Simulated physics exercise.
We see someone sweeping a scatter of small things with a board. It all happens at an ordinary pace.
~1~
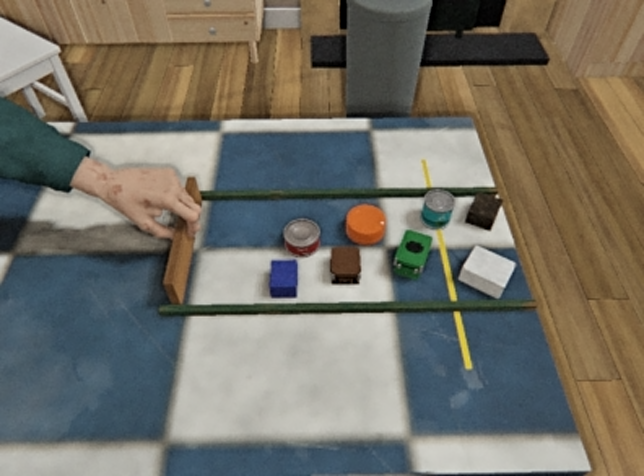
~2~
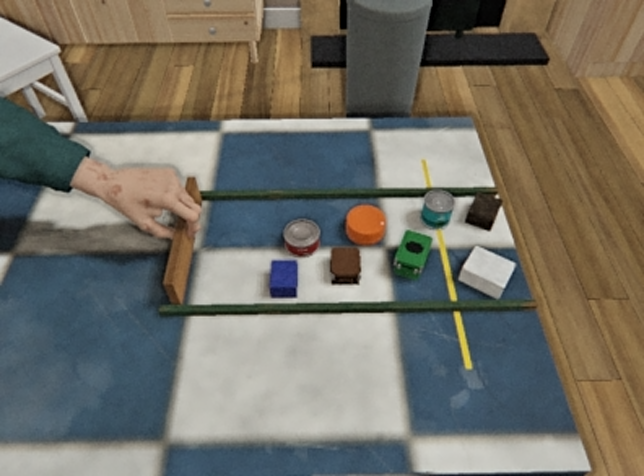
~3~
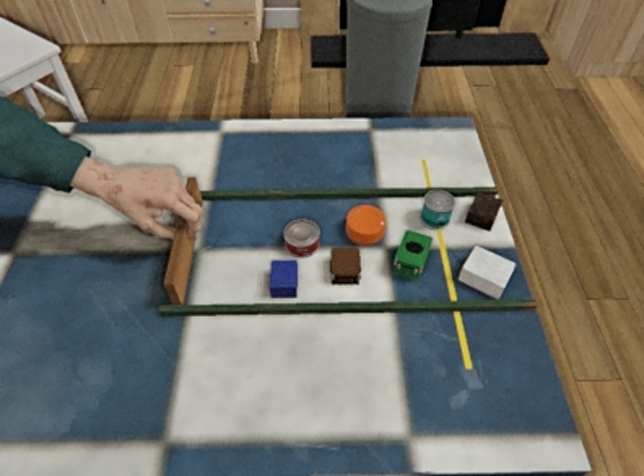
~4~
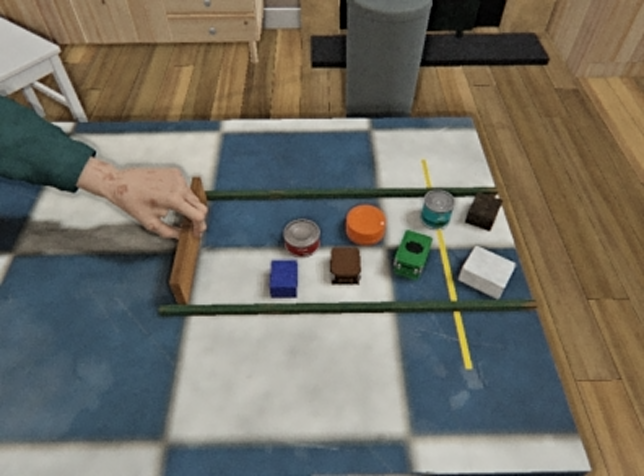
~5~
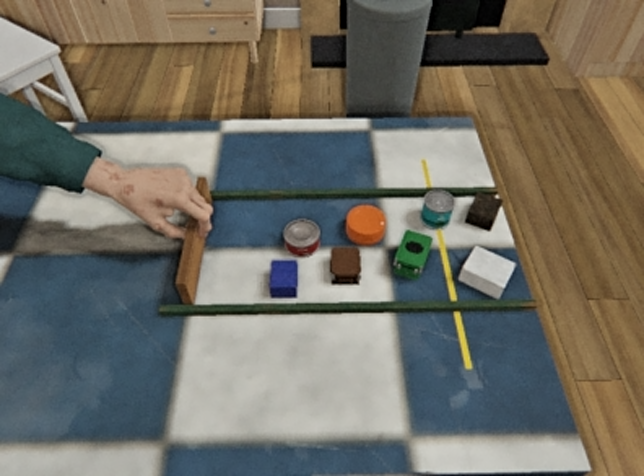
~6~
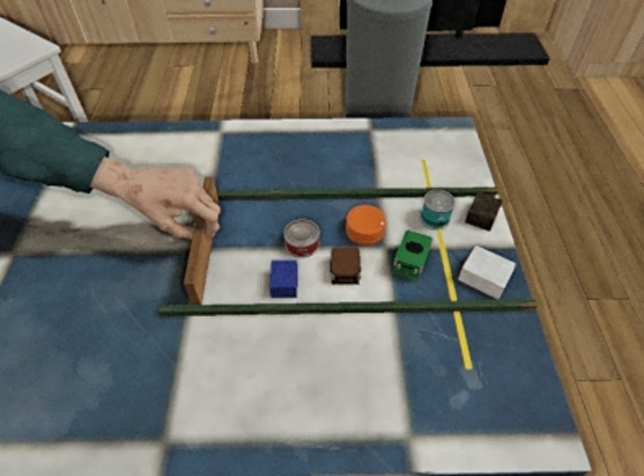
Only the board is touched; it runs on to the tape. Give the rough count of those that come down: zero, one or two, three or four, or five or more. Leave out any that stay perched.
In the end the number that fall off is one or two.
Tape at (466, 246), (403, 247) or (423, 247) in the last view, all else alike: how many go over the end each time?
The counts: 4, 0 and 0.
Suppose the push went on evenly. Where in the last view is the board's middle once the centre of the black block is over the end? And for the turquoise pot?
About (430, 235), and (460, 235) for the other.
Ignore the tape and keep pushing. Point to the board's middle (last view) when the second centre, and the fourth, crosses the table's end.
Its middle is around (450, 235) and later (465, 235).
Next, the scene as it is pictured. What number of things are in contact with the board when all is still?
3 of them.
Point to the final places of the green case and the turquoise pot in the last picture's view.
The green case at (496, 233), the turquoise pot at (489, 204).
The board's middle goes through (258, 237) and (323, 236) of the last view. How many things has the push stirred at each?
At the one place 0, at the other 4.
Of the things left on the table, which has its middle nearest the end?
That is the white block.
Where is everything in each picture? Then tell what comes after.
Black block (484, 211); white block (487, 272); turquoise pot (437, 210); board (185, 238); tape (442, 246), in the first picture.
White block (487, 272); board (185, 238), in the second picture.
Turquoise pot (437, 210); orange lid (366, 225), in the third picture.
Black block (484, 211); brown case (345, 267), in the fourth picture.
White block (487, 272); red pot (302, 239), in the fifth picture.
Black block (484, 211); white block (487, 272); turquoise pot (437, 210); board (204, 238); tape (442, 246), in the sixth picture.
Soon after, none off yet; black block at rest near (484, 211); white block at rest near (487, 272); turquoise pot at rest near (437, 210).
In the end, the number that fall off is one or two; gone, black block.
